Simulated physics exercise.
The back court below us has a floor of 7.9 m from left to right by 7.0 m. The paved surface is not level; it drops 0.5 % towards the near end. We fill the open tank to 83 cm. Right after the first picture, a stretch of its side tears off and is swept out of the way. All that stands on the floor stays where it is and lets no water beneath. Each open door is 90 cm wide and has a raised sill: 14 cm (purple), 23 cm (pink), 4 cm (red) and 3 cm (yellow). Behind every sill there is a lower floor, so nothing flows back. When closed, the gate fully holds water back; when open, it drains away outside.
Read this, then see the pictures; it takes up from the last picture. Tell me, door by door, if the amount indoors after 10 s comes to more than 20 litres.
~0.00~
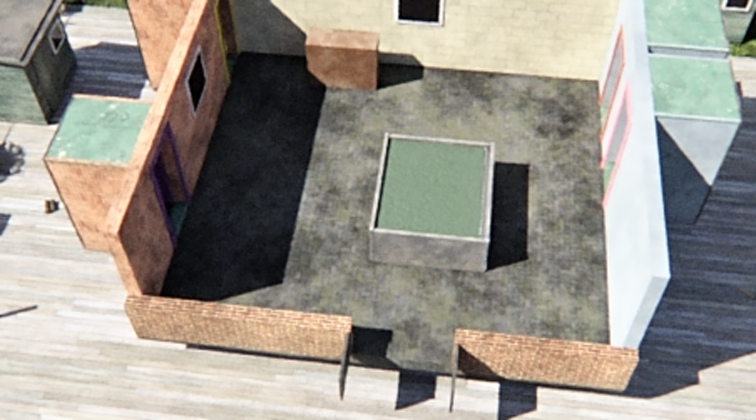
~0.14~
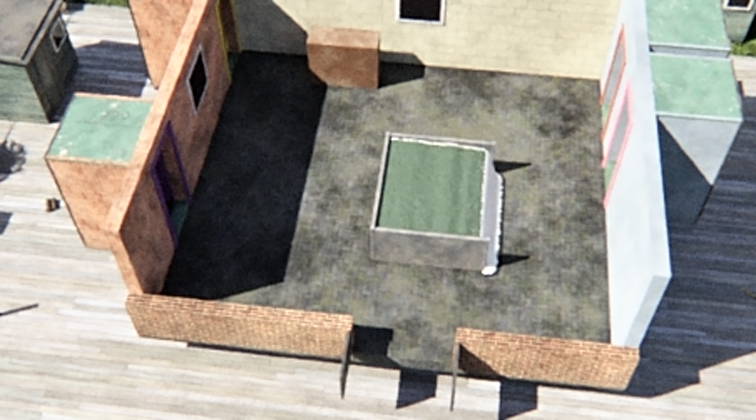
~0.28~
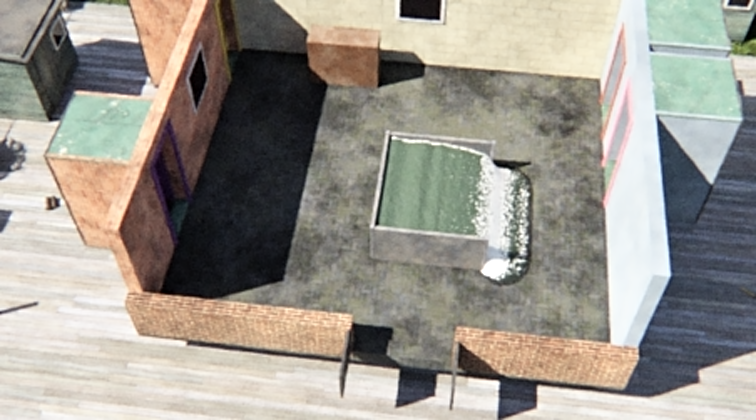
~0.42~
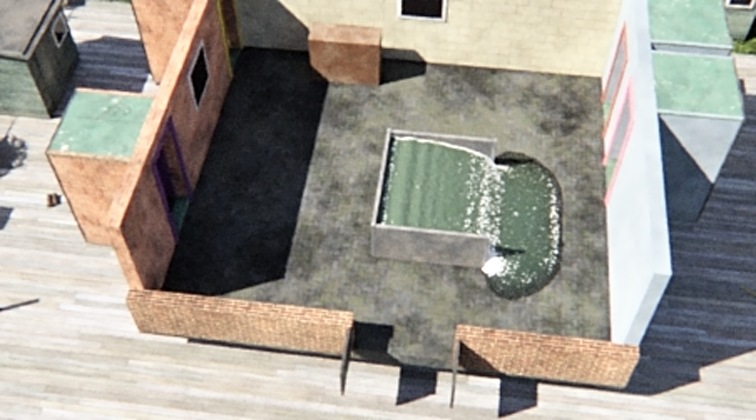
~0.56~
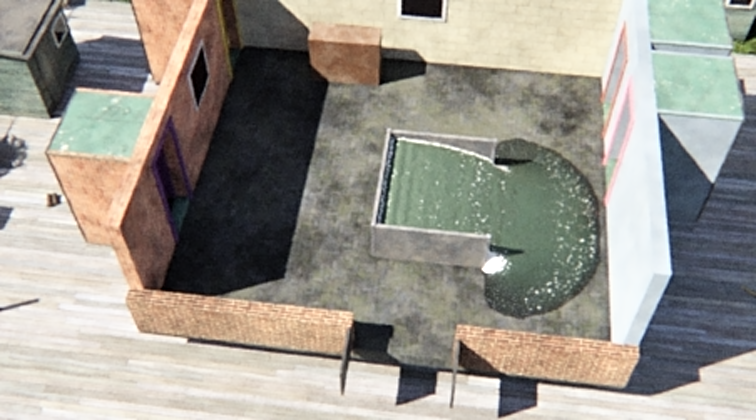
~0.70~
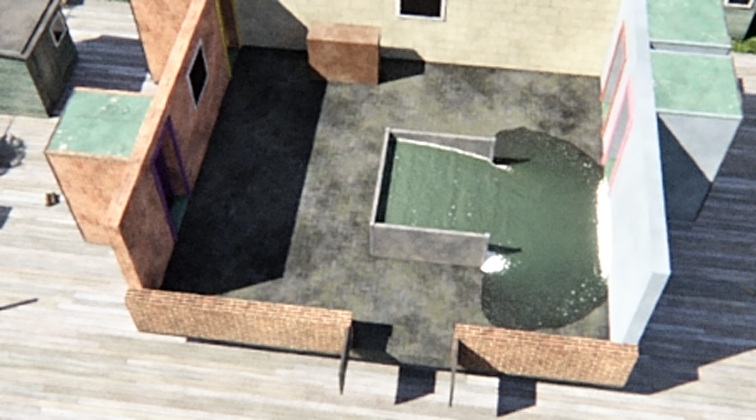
One by one: Purple door: Limit not crossed; pink door: Limit crossed; red door: Limit crossed; yellow door: Limit crossed.
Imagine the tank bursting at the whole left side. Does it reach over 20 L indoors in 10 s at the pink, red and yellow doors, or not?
Log - pink: Threshold not reached, red: Threshold not reached, yellow: Threshold topped.
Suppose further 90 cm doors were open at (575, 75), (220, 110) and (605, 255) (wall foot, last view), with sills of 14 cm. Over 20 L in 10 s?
In sequence the answers are more than that, less than that and more than that.
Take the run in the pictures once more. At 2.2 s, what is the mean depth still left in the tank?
Depth, averaged: Around 23 centimetres.
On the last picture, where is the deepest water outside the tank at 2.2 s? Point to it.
Roughly (603, 354).
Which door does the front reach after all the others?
The yellow door.
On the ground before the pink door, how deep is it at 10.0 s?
The depth there is near 6.0 cm.
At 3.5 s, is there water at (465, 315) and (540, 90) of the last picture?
Soaked, soaked.
After 1.4 s water covers 20 % of the floor and is deepest (55 cm) near (599, 234); purple door not reached, pink door 41 cm at the sill, 37 L in, red door 9 cm at the sill, 0 L in, yellow door not reached.
After 2.2 s water covers 25 % of the floor and is deepest (55 cm) near (603, 354); purple door not reached, pink door 37 cm at the sill, 106 L in, red door 13 cm at the sill, 18 L in, yellow door not reached.
After 3.5 s water covers 50 % of the floor and is deepest (31 cm) near (592, 362); purple door not reached, pink door 19 cm at the sill, 136 L in, red door 9 cm at the sill, 51 L in, yellow door not reached.
After 6.0 s water covers 85 % of the floor and is deepest (20 cm) near (153, 312); purple door 12 cm at the sill, 0 L in, pink door 9 cm at the sill, 136 L in, red door 11 cm at the sill, 106 L in, yellow door 7 cm at the sill, 9 L in.
After 10.0 s water covers 100 % of the floor and is deepest (13 cm) near (273, 50); purple door 9 cm at the sill, 1 L in, pink door 6 cm at the sill, 136 L in, red door 6 cm at the sill, 155 L in, yellow door 8 cm at the sill, 69 L in.
